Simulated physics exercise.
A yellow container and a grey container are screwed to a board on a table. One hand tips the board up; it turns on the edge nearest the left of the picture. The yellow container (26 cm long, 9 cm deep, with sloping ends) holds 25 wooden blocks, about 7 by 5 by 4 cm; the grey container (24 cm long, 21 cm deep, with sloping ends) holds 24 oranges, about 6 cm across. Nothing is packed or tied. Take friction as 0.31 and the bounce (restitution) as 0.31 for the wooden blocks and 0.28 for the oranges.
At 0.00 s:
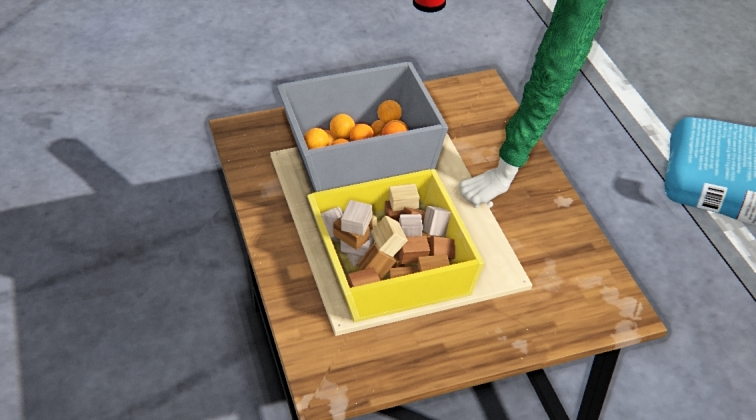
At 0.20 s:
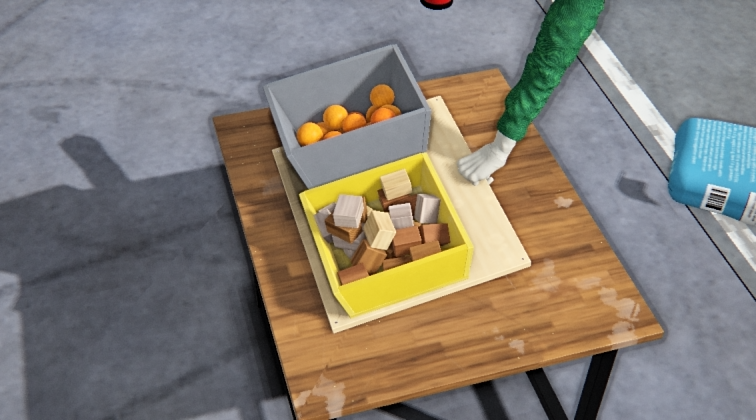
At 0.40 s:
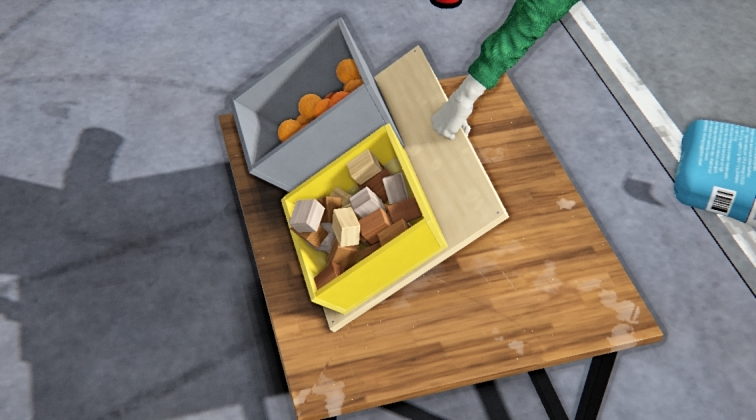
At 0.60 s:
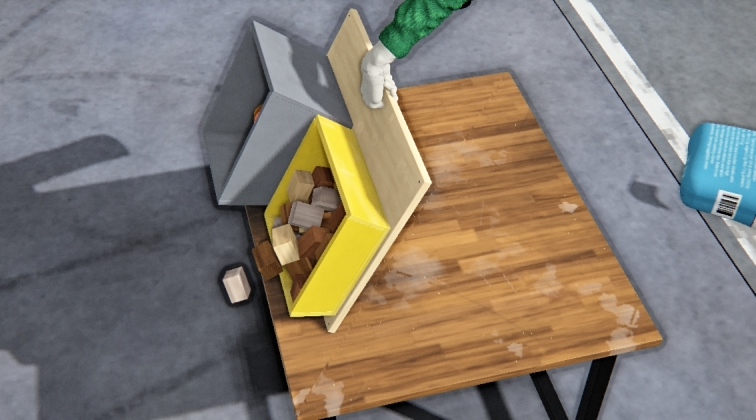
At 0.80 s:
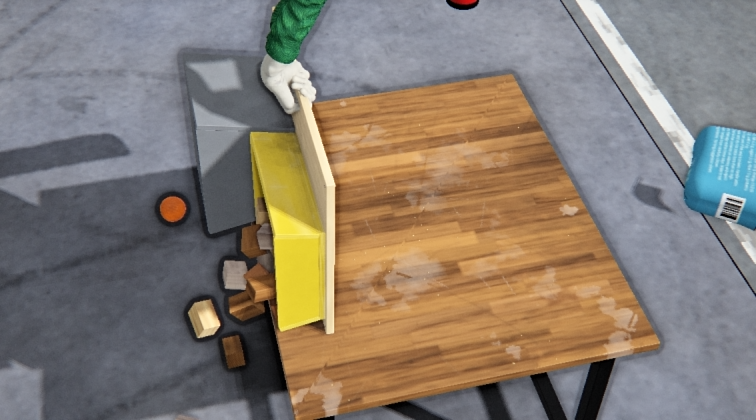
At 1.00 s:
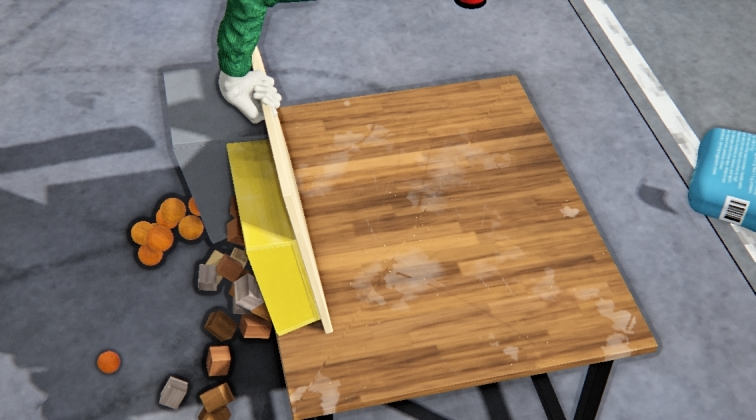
A gloved hand in a green sleeve lifts the right side of a pale board on a wooden table, seen from above on grey concrete by a slightly shifting camera. On the board sit a grey container of oranges and, nearer, a yellow container of wooden blocks, with a blue object at right. The board turns up onto its left edge, and blocks, then oranges, tumble out onto the ground at left.
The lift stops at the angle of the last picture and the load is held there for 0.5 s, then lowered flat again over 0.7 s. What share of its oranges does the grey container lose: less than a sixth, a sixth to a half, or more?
It sheds upwards of half of them.
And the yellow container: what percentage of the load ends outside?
Lost: Yellow container 100 per cent.
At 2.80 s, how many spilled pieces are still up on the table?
Roughly 0.
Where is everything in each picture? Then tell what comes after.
In the first frame (we follow the rim corner now nearest the camera, unless another is named; the camera moves round a little), grey container (by its farthest rim corner) at (407, 64); yellow container at (350, 291); tilt 0°; nothing out yet.
The second frame shows grey container at (392, 46); yellow container at (339, 289); tilt 10°.
The third frame shows yellow container at (315, 295); tilt 35°.
The fourth frame shows yellow container at (291, 311); tilt 64°; 1 out, the lowest block at (237, 285).
The fifth frame shows yellow container at (279, 326); tilt 89°; 8 out.
The sixth frame shows yellow container at (276, 331); tilt 99°; 25 out.
After 1.29 s, tilt 99°; 24 of 25 out of the yellow container and 22 of 24 out of the grey container.
After 1.65 s, tilt 87°; 25 of 25 out of the yellow container and 24 of 24 out of the grey container.
After 2.15 s, tilt 1°; 25 of 25 out of the yellow container and 24 of 24 out of the grey container.
Outcome (at 2.80 s), 25 of 25 out of the yellow container and 24 of 24 out of the grey container. Asked share, 24 of 24, 100 per cent.
